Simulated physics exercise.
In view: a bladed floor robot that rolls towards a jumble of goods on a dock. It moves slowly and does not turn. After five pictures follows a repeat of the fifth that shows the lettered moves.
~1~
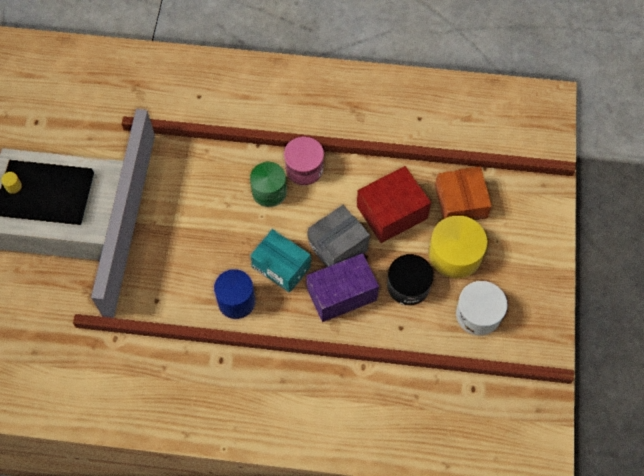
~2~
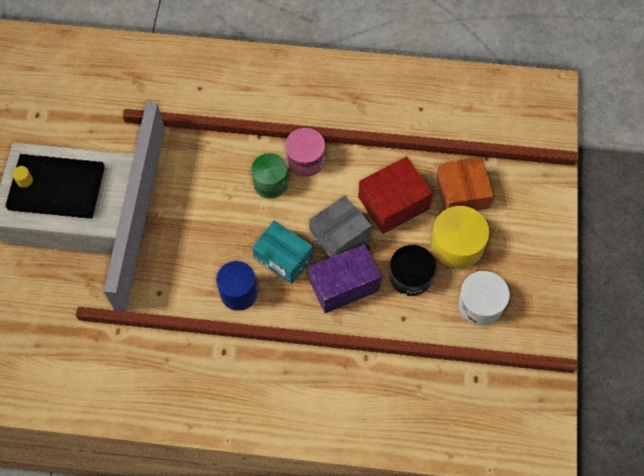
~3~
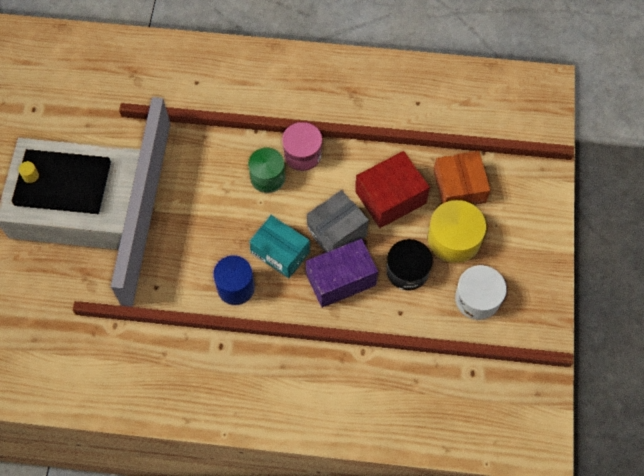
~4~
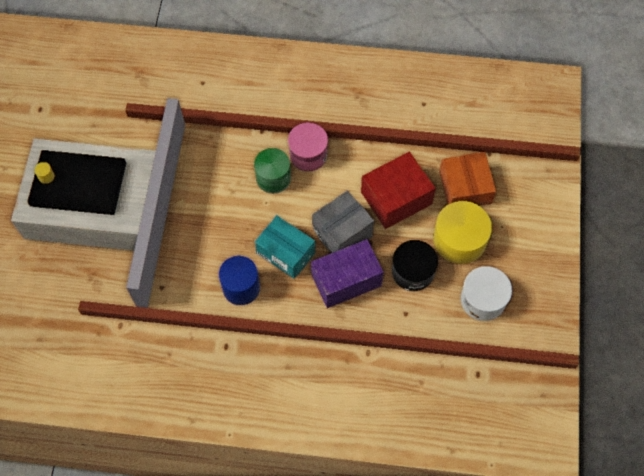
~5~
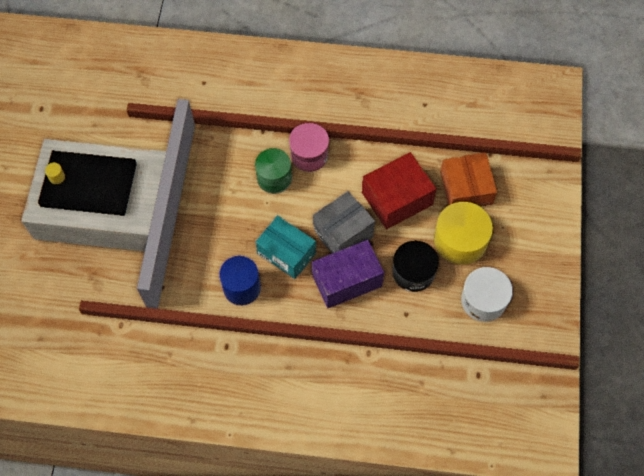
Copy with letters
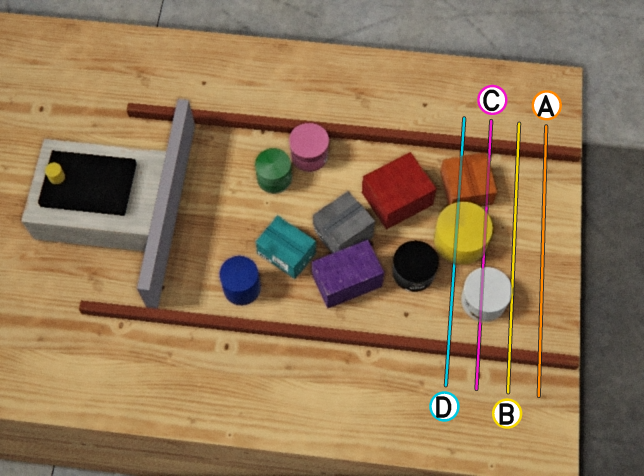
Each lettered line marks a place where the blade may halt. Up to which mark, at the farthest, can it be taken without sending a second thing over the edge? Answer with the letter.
The farthest such stop is D.
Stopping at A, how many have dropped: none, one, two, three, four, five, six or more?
Six or more.
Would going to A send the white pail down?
By then, yes.
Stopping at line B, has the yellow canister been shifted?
By then, yes.
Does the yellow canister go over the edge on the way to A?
By then, yes.
On the copy, A at (543, 253); B at (514, 250); C at (484, 246); D at (456, 243).
On D. First, robot (197, 193); blue canister (284, 286); green canister (300, 179).
Then, robot (303, 205); white pail (492, 297); orange box (497, 175).
Finally, robot (384, 213); orange box (576, 184); yellow canister (568, 240); none fallen.
By contrast, A drops six; B drops six; C drops three.
